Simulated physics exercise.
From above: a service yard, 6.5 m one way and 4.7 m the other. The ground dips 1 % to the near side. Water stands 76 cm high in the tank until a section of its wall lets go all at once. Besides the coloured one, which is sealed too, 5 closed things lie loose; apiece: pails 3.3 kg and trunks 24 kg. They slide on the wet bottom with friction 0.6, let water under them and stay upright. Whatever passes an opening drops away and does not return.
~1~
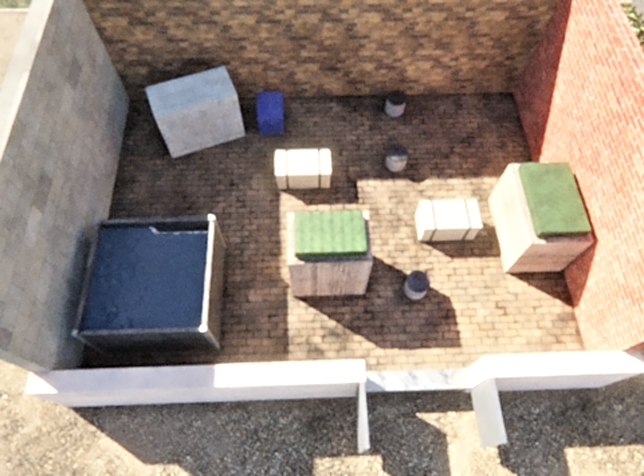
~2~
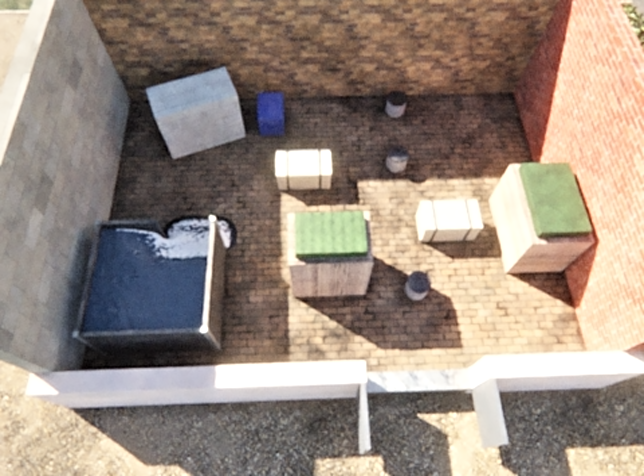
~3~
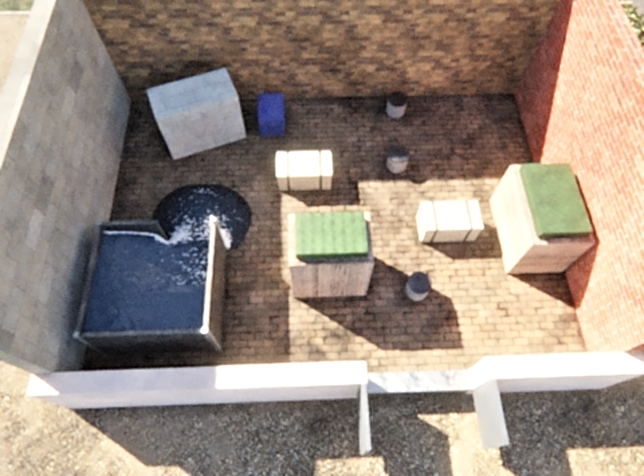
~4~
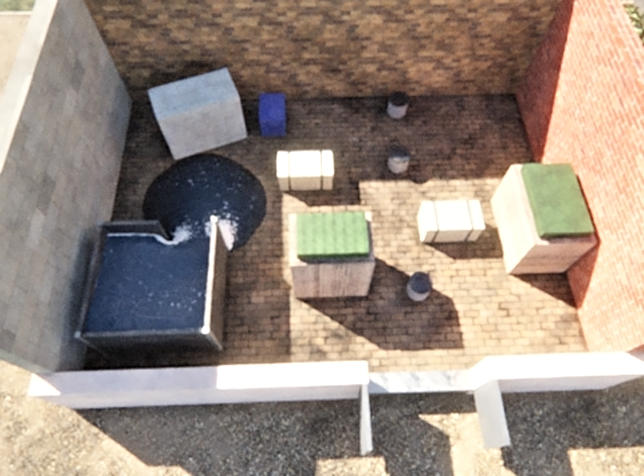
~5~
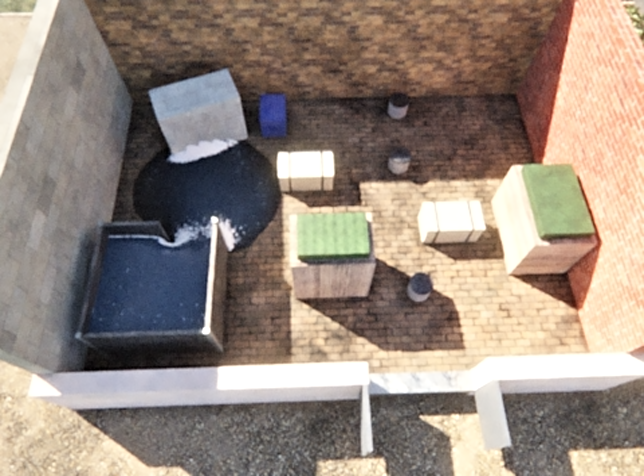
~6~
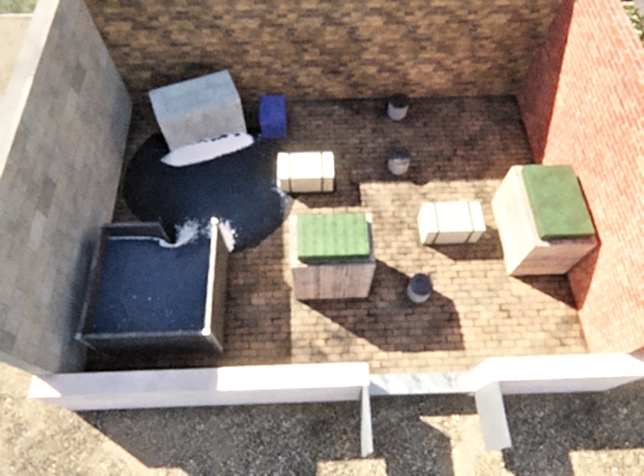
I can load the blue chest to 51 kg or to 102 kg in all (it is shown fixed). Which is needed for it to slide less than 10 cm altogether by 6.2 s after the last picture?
Verdict: Only the larger load is enough.
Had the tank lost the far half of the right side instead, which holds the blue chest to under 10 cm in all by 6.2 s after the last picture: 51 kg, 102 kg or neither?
Then the lower weight is enough.
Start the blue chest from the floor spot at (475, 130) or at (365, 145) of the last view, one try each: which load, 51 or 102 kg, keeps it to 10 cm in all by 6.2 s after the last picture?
In that order: Either load holds; the smaller is enough.
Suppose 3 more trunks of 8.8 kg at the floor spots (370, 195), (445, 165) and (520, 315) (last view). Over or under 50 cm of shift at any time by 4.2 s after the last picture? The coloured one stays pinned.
In that order: More, over, short of it.
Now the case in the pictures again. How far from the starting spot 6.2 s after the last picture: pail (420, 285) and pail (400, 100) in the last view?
In turn: 0 cm, 200 cm.
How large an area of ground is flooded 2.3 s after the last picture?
Some 18 m2.
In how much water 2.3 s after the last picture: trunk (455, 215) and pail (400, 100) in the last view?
Roughly 4 and 7 cm.
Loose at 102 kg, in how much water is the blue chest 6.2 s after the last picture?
Roughly 5 cm.
Then, 0.6 s after the last picture the blue chest would be 18 cm from its start with 51 kg and 0 cm from its start with 102 kg; 12 cm of water round it then.
Then, 2.3 s after the last picture the blue chest would be 25 cm from its start with 51 kg and 0 cm from its start with 102 kg; 9 cm of water round it then.
Then, 4.2 s after the last picture the blue chest would be 25 cm from its start with 51 kg and 0 cm from its start with 102 kg; 8 cm of water round it then.
Then, 6.2 s after the last picture the blue chest would be 25 cm from its start with 51 kg and 0 cm from its start with 102 kg; 5 cm of water round it then.
